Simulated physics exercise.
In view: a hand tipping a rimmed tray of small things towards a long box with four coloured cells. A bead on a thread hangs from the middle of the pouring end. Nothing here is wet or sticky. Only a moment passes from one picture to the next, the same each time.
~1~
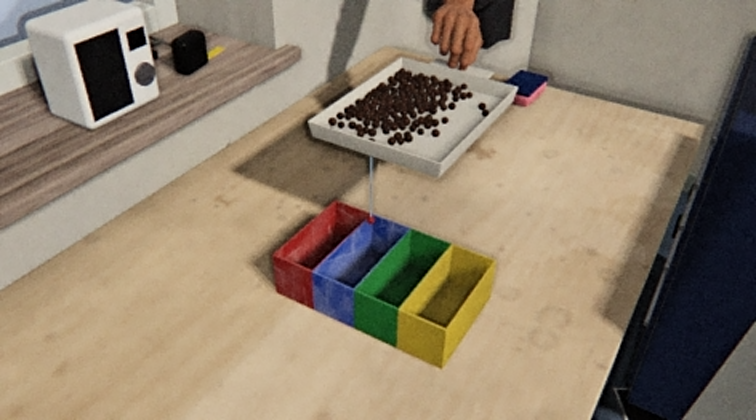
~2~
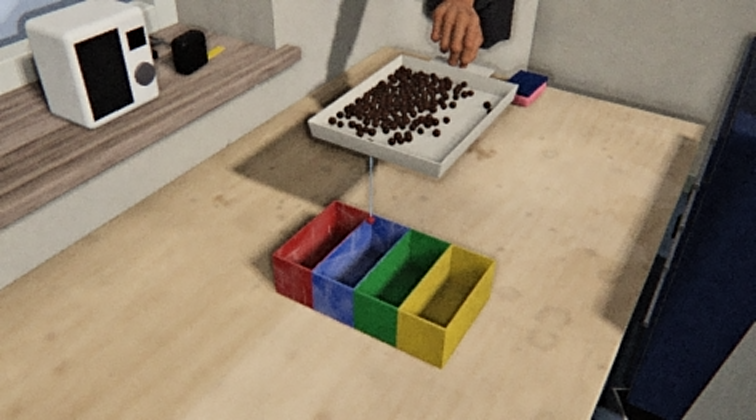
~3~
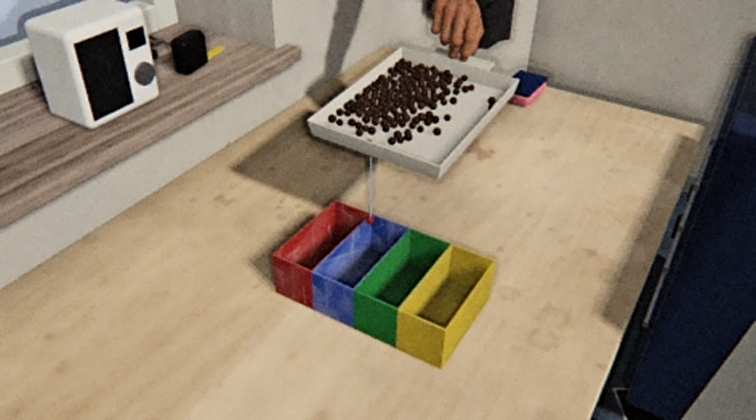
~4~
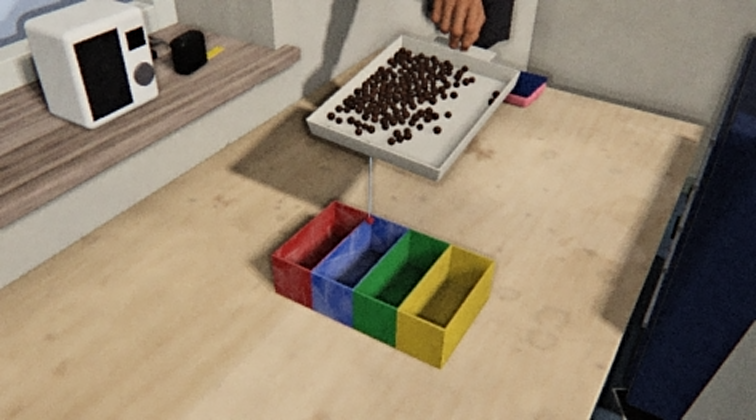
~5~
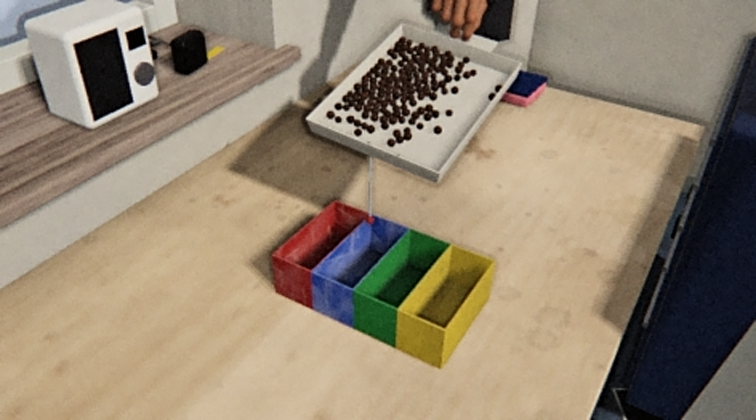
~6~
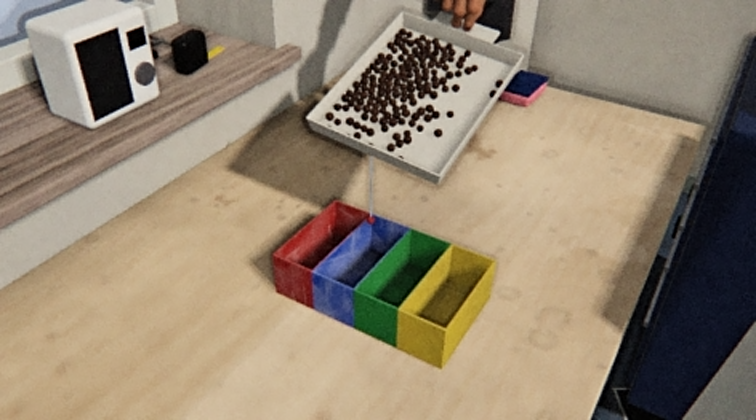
To begin with, a hand holds a white rimmed tray of small brown balls nearly level above a box with red, blue, green and yellow cells. The hand then gradually raises the far end, tilting the tray towards its near right corner, and the balls begin to shift while the box stays still.
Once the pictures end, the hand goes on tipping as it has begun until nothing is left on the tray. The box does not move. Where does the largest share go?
The green cell gets the most.
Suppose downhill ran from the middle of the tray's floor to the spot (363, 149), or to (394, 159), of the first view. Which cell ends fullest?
One: The red cell. Two: The cell in green.
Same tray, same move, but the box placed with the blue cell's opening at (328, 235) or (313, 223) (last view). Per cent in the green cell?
First some 10, then 0 per cent.
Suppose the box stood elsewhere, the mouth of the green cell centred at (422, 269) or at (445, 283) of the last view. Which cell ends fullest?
In turn: The green cell; the blue one.
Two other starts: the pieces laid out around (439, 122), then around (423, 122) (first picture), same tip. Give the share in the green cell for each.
The first gives 70 %, the second 60 %.
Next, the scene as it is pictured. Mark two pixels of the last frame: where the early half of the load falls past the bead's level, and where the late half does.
First near (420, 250), later near (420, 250).
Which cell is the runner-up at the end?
The runner-up: That yellow cell.
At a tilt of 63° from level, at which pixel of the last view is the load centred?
Near (413, 156).
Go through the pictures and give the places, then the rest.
In the first frame, corners of the pouring end at (313, 121) and (439, 161), level; middle of the load at (397, 103), chocolate balls; bead on its thread at (371, 220); red cell at (294, 278); blue cell at (334, 296); green cell at (376, 315); yellow cell at (421, 335).
In the second frame, corners of the pouring end at (312, 120) and (439, 162), level; middle of the load at (397, 101).
In the third frame, corners of the pouring end at (312, 120) and (439, 164), tipped barely, lowest at the right corner; middle of the load at (397, 97).
In the fourth frame, corners of the pouring end at (311, 119) and (438, 167), tipped a little, lowest at the right corner; middle of the load at (397, 91), a stray few on the move.
In the fifth frame, corners of the pouring end at (311, 118) and (438, 170), tipped a little, lowest at the right corner; middle of the load at (397, 85), a small part on the move.
In the sixth frame, corners of the pouring end at (311, 117) and (438, 172), tipped clearly, lowest at the right corner; middle of the load at (397, 83), nearly all on the move; red cell at (294, 278); blue cell at (333, 296); green cell at (376, 315); yellow cell at (421, 335).
Soon after the last picture, tray tipped steeply; most on the tray; a stray few in the yellow cell; a stray few in the green cell; a small part falling or outside the box.
A little later, tray tipped past a quarter turn; a small part on the tray; about half in the green cell; a small part in the yellow cell; a small part in the blue cell; a small part falling or outside the box.
Later still, tray tipped past a quarter turn; about two thirds in the green cell; about a quarter in the yellow cell; a small part in the blue cell; a small part falling or outside the box.
At rest, tray tipped past a quarter turn; about two thirds in the green cell; about a quarter in the yellow cell; a small part in the blue cell; none in the red cell; a small part outside the box.
